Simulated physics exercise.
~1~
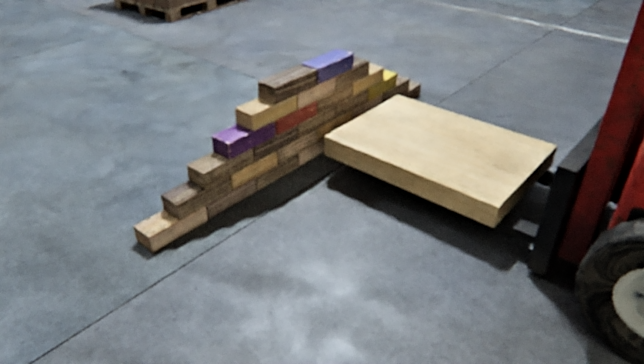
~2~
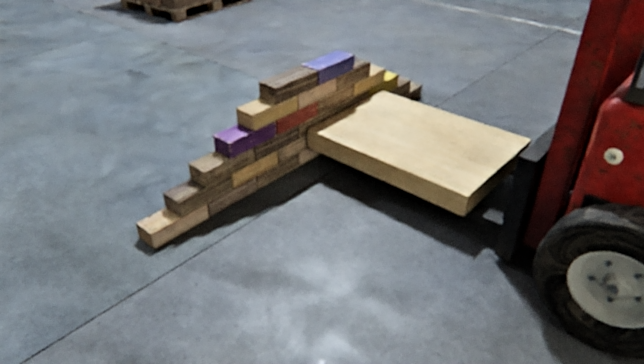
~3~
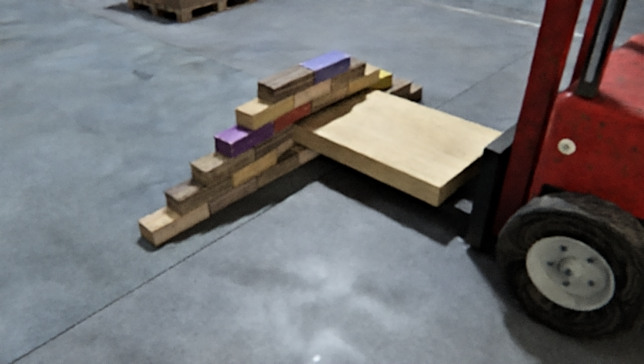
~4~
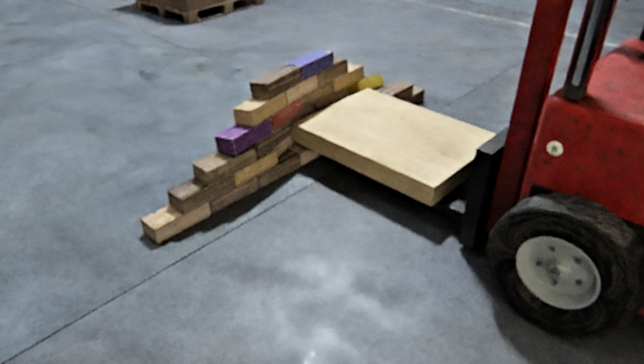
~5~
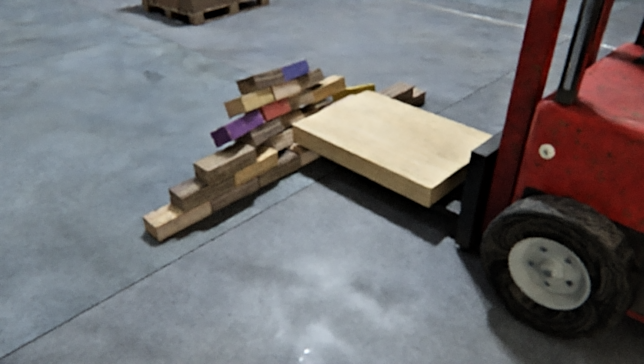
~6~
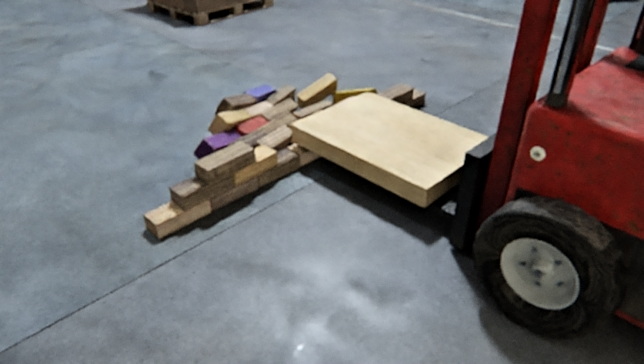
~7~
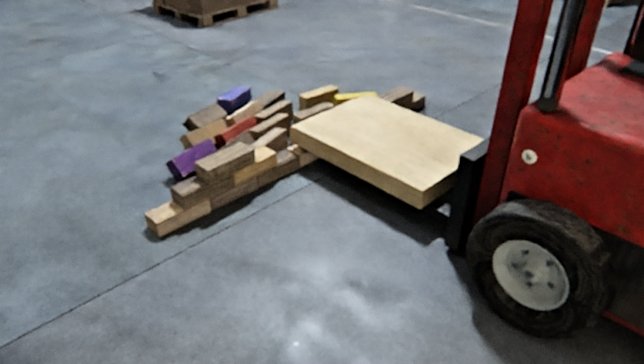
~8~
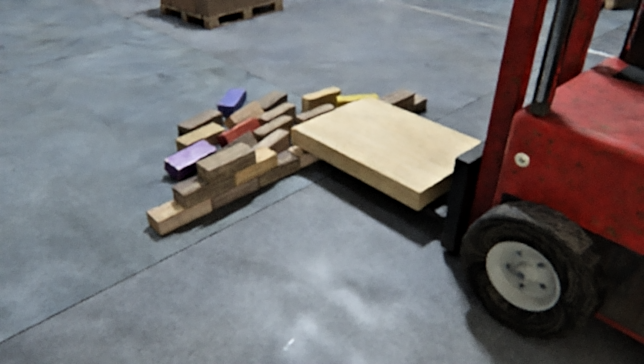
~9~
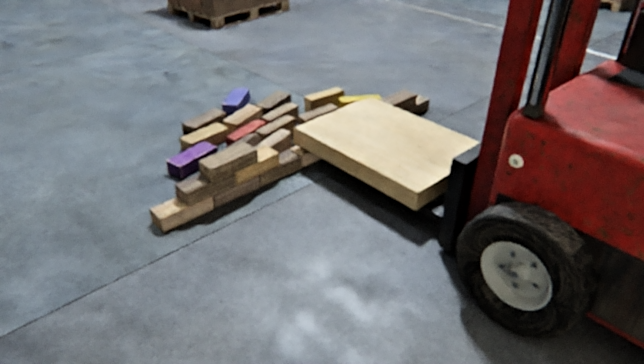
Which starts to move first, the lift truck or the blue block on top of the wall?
The lift truck starts to move first, driving its case toward the wall. The blue block only shifts later, once the case is pushing into the blocks.
